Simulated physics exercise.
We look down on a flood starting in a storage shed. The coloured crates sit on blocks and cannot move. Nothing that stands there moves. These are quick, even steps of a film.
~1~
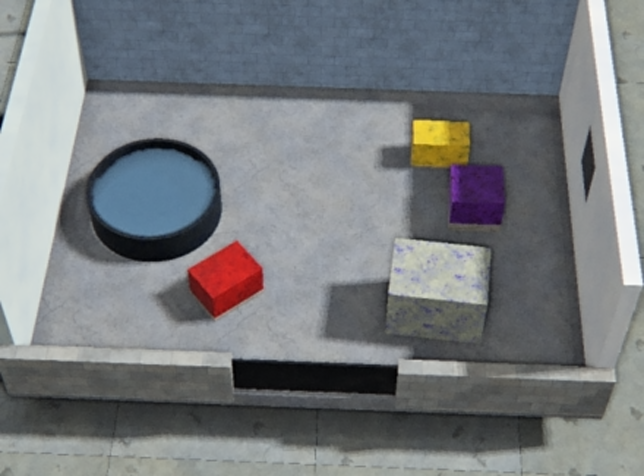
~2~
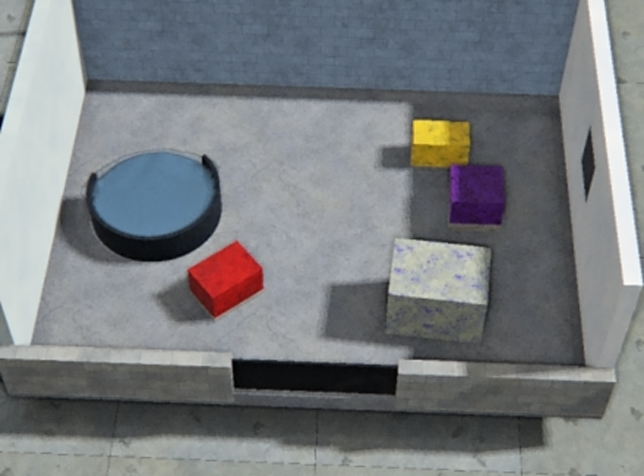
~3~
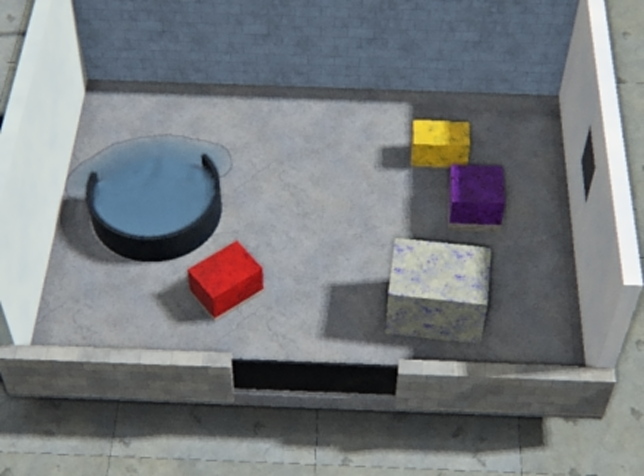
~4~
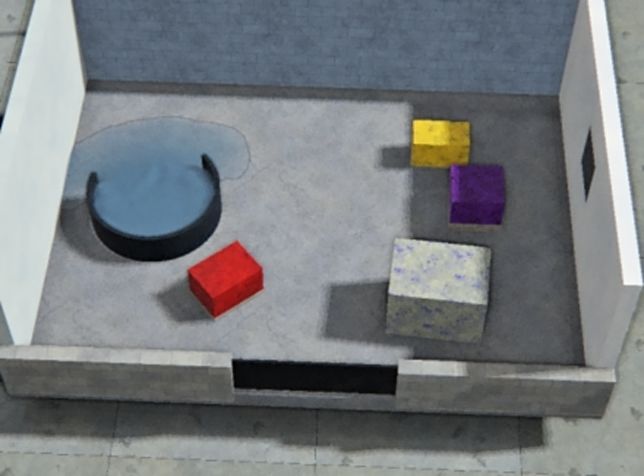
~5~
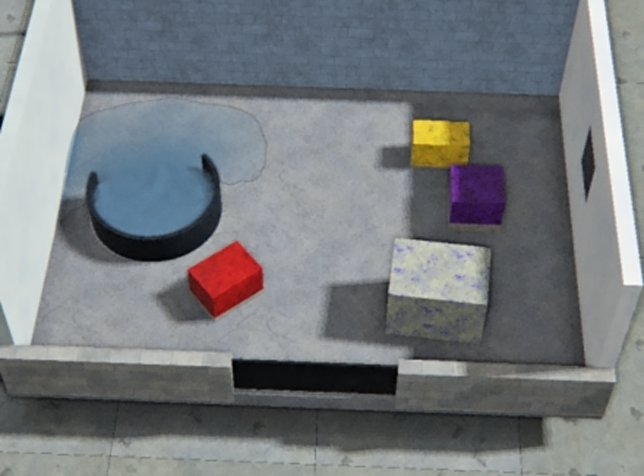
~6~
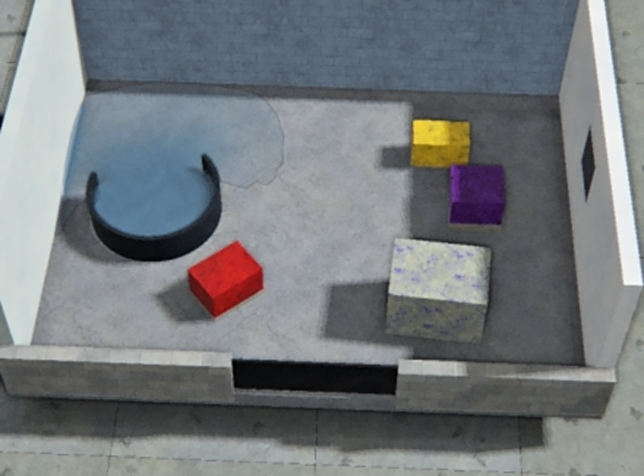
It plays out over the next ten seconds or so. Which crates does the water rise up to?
The purple crate escapes dry; the red crate escapes dry; the yellow crate is wetted.
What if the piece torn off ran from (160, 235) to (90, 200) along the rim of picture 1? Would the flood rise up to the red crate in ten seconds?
My reading: Red crate gets wet.
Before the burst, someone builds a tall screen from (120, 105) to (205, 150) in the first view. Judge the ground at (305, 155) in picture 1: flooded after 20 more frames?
There: Awash.
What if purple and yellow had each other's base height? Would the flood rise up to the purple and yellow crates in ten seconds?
Then: Purple crate takes water, yellow crate remains dry.
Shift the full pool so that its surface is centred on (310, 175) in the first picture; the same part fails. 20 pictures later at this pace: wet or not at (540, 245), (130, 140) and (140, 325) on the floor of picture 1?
In that order: Free of water, under water, no water.
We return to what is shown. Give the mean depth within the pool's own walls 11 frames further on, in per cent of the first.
Near 30 in a hundred.
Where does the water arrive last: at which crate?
Last comes the red crate.
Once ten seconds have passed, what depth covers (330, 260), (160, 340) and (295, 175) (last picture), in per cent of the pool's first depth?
In that order: 6, 4 and 2 per cent.
A moment on, water covers 20 % of the floor; the purple crate not reached, the red crate not reached, the yellow crate not reached.
Next, water covers 20 % of the floor; the purple crate not reached, the red crate not reached, the yellow crate not reached.
Then, water covers 35 % of the floor; the purple crate not reached, the red crate not reached, the yellow crate water round its plinth.
Later, water covers 65 % of the floor; the purple crate water round its plinth, the red crate water round its plinth, the yellow crate water round its plinth.
In the end, water covers 85 % of the floor; the purple crate stayed above the water, the red crate stayed above the water, the yellow crate was topped.
